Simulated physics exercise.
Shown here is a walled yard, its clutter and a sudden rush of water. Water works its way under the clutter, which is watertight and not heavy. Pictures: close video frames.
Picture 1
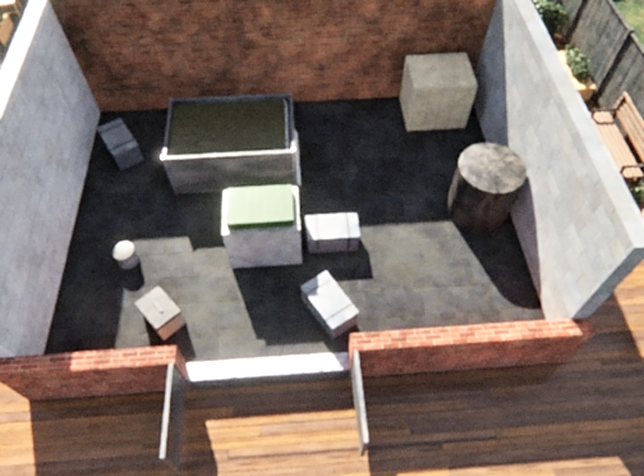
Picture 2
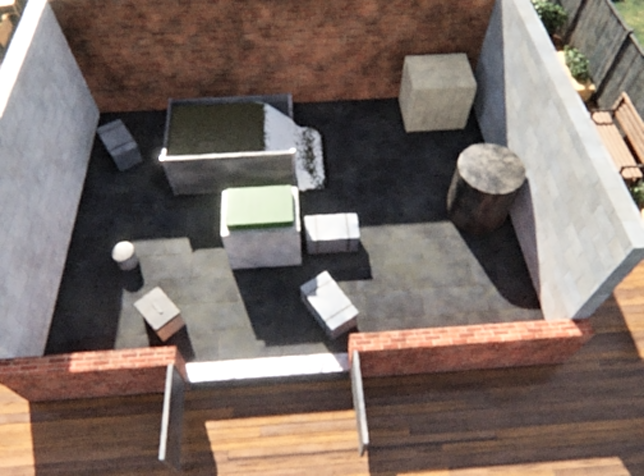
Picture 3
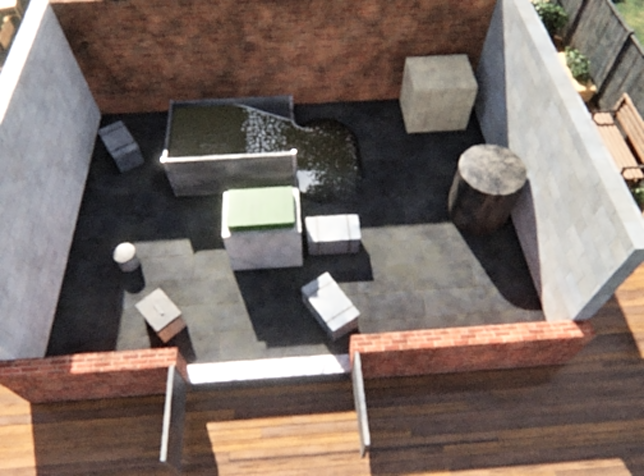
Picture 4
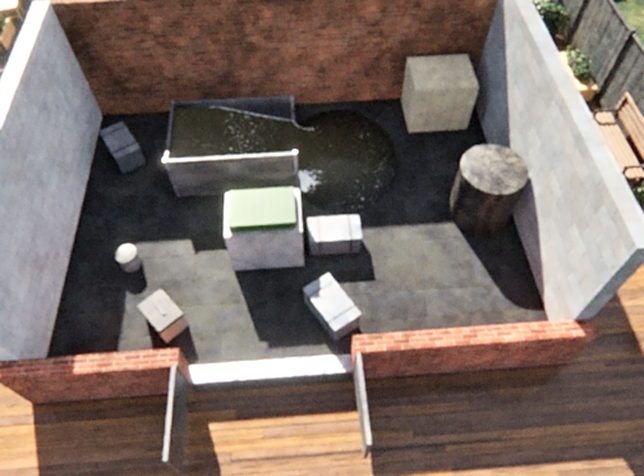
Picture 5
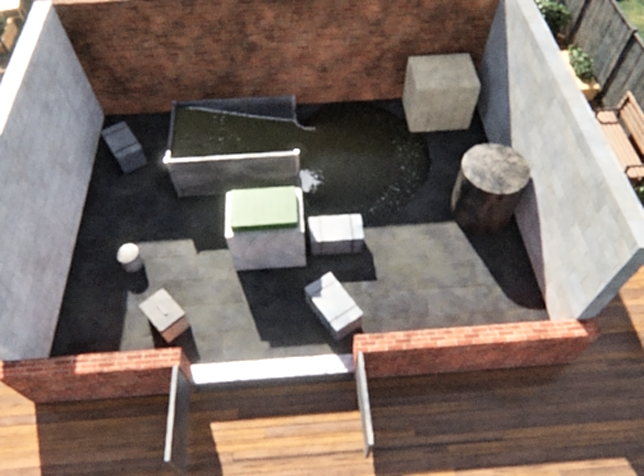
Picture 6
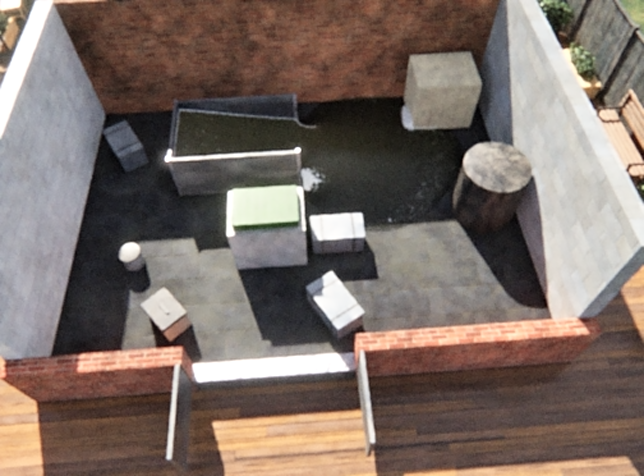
The clip shows a walled yard with scattered blocks and a round wooden stump, where dark water pours from the right side of a rectangular tank and spreads rightward across the ground while the objects stay in place.
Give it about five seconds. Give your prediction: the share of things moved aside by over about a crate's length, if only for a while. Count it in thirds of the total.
The part that gets shoved well aside falls short of a third.
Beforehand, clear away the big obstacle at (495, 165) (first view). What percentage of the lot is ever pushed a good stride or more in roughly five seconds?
Share: 20 %.
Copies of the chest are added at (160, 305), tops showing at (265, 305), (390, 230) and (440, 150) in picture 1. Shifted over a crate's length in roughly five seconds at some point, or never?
Sequence: Doesn't go far, travels that far, travels that far.
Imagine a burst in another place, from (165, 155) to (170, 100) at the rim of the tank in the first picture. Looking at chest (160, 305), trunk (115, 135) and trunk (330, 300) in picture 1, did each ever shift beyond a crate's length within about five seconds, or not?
Lab note - in sequence: Travelled far enough; travelled far enough; travelled far enough.
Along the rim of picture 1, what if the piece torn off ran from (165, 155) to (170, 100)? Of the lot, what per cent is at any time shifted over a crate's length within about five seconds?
I'd say around 80 per cent.
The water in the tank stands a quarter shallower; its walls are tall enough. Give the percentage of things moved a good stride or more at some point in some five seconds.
Around 0 in a hundred.
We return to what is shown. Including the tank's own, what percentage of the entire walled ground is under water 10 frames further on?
About 45 in a hundred.
A moment on, 0 of 5 are well off their spots; 0 afloat.
Next, 0 of 5 are well off their spots; 0 afloat.
Later, 0 of 5 are well off their spots; 0 afloat.
In the end, 0 of 5 are well off their spots, and 0 have been at some point; 0 afloat.
